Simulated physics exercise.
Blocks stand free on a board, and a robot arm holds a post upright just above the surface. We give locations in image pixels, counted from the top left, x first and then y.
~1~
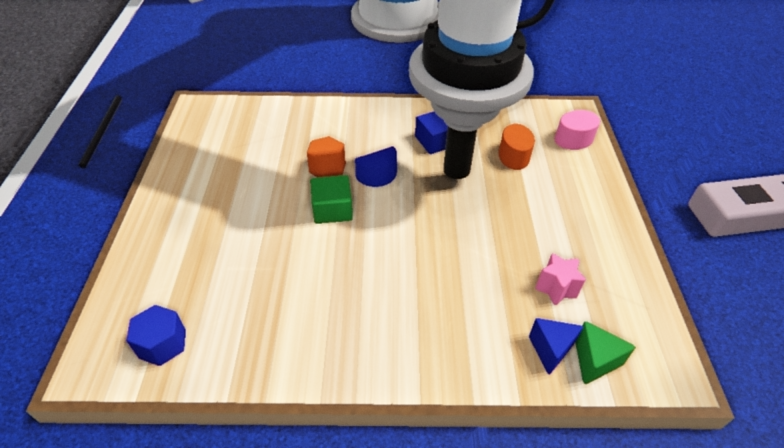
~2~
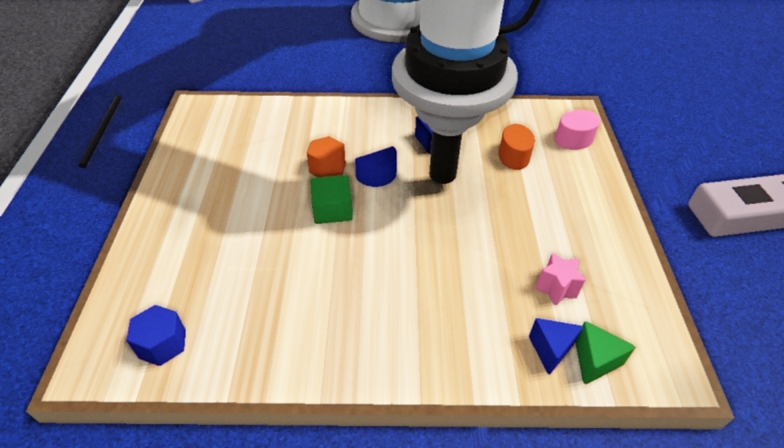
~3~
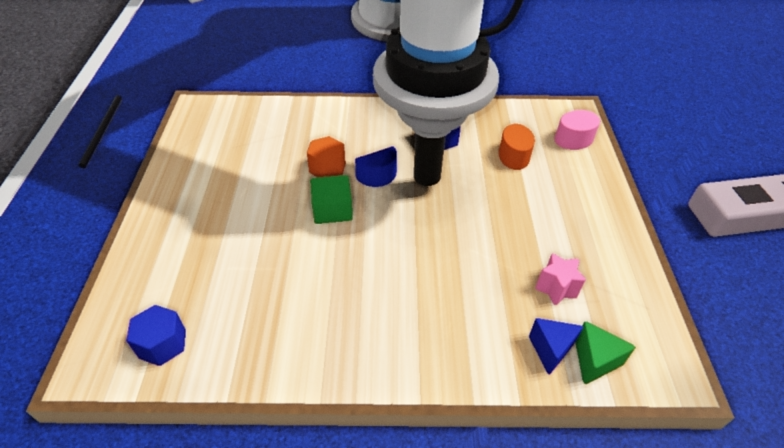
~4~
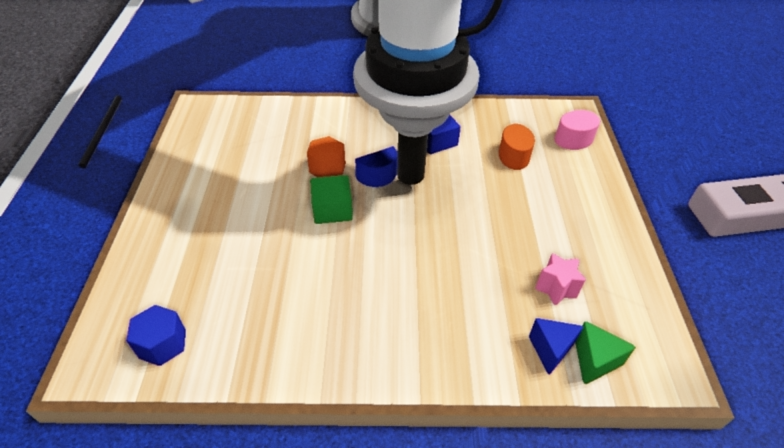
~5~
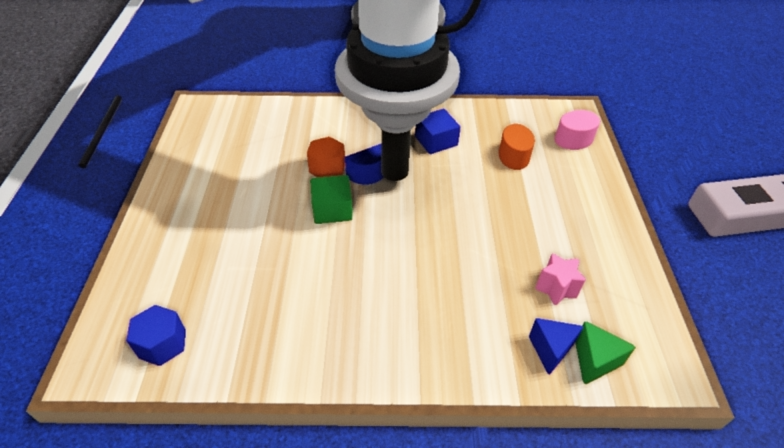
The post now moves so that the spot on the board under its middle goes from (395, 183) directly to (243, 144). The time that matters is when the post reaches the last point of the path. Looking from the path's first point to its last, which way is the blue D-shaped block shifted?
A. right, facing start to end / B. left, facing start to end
It's B.
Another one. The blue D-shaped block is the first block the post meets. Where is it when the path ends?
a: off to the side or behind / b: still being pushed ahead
The answer is b.
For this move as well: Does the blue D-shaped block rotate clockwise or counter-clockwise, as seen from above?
The sense of turning is anti-clockwise.
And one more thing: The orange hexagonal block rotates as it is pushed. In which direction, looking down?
It turns counter-clockwise.
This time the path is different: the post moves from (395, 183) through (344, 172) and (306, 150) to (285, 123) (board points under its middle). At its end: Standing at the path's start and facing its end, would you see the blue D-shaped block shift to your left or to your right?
With start-to-end as forward, it shifts left.
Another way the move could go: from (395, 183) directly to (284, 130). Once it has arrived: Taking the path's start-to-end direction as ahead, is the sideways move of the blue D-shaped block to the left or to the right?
Slides left.
What follows on the original path. One third of the way, post at (339, 158); orange hexagonal block at (283, 142), turned 15° clockwise; blue D-shaped block at (314, 142), turned 40° anticlockwise.
Two thirds of the way, post at (289, 146); orange hexagonal block at (232, 137); blue D-shaped block at (262, 131), turned 55° anticlockwise.
At the end, post at (240, 133); orange hexagonal block at (187, 139), turned 40° anticlockwise; green four-sided block still; blue D-shaped block at (210, 124), turned 90° anticlockwise.
